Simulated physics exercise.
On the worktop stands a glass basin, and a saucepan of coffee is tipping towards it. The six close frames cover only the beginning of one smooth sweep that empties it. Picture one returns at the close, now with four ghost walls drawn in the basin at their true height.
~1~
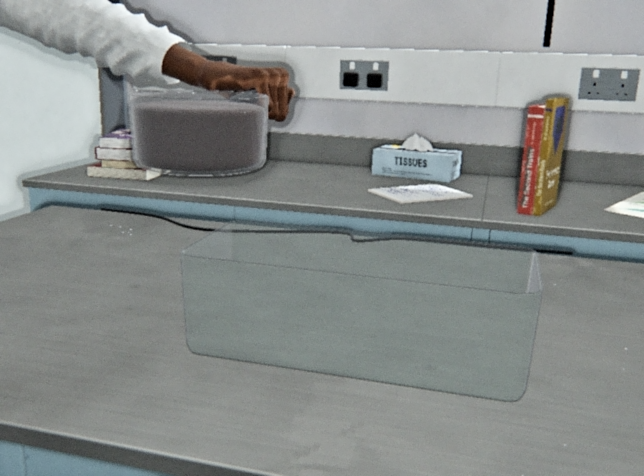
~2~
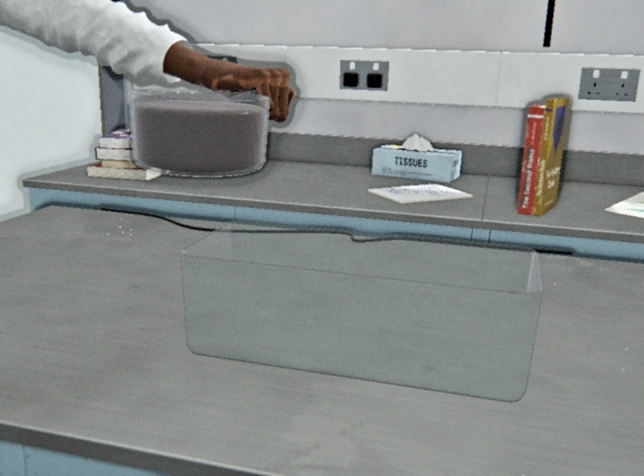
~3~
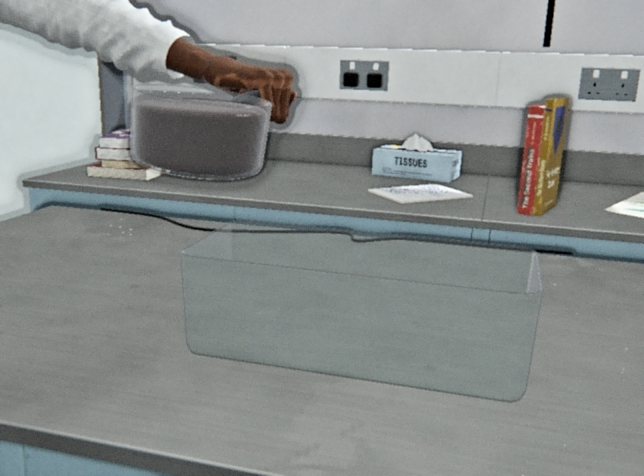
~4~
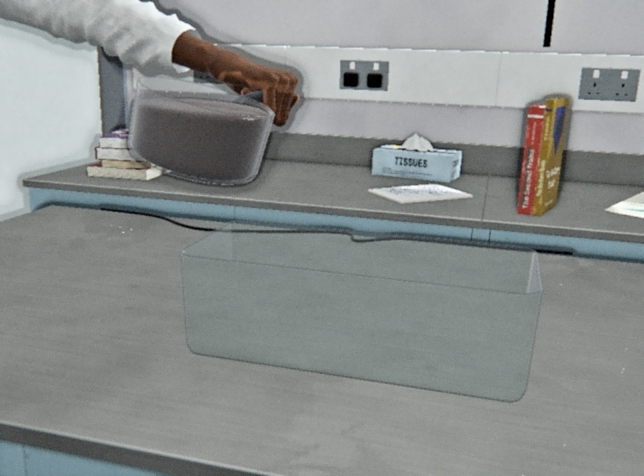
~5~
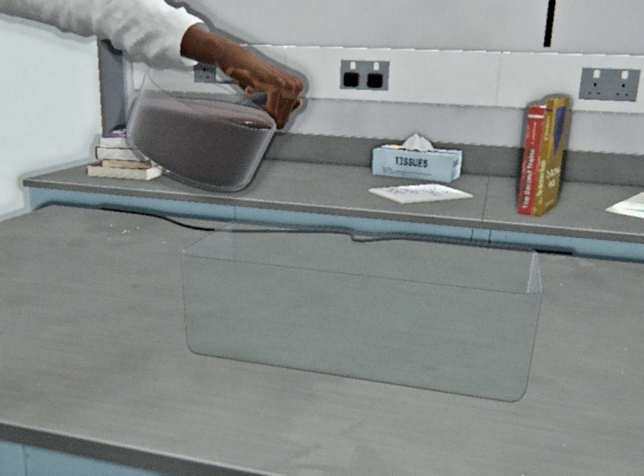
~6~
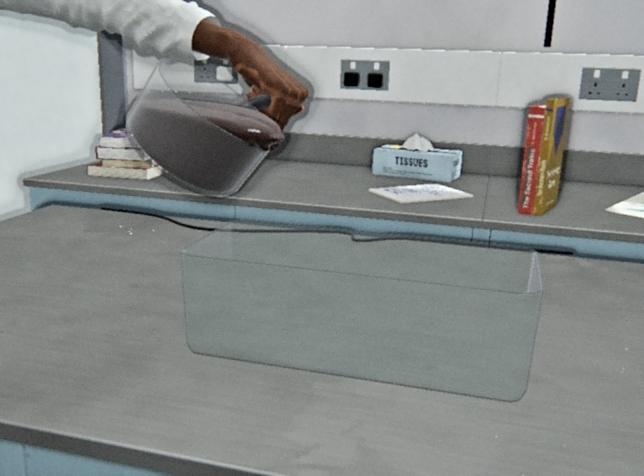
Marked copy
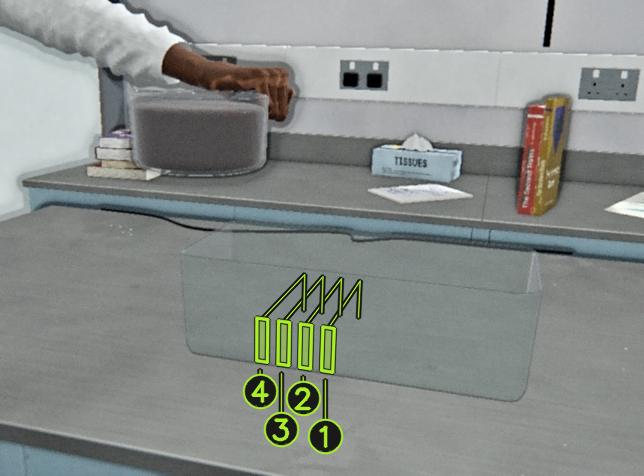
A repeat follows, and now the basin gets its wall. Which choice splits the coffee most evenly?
3 works best here.
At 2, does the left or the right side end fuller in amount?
The left one.
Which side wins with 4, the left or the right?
The right one.
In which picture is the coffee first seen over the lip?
Picture 5.
In lime, 1 at (325, 380); 2 at (303, 376); 3 at (281, 373); 4 at (260, 369).
With 1, about 82 % ends left of the wall and 11 % right of it; 7 % is lost outside.
With 2, about 72 % ends left of the wall and 22 % right of it; 7 % is lost outside.
With 3, about 52 % ends left of the wall and 46 % right of it.
With 4, about 26 % ends left of the wall and 72 % right of it.
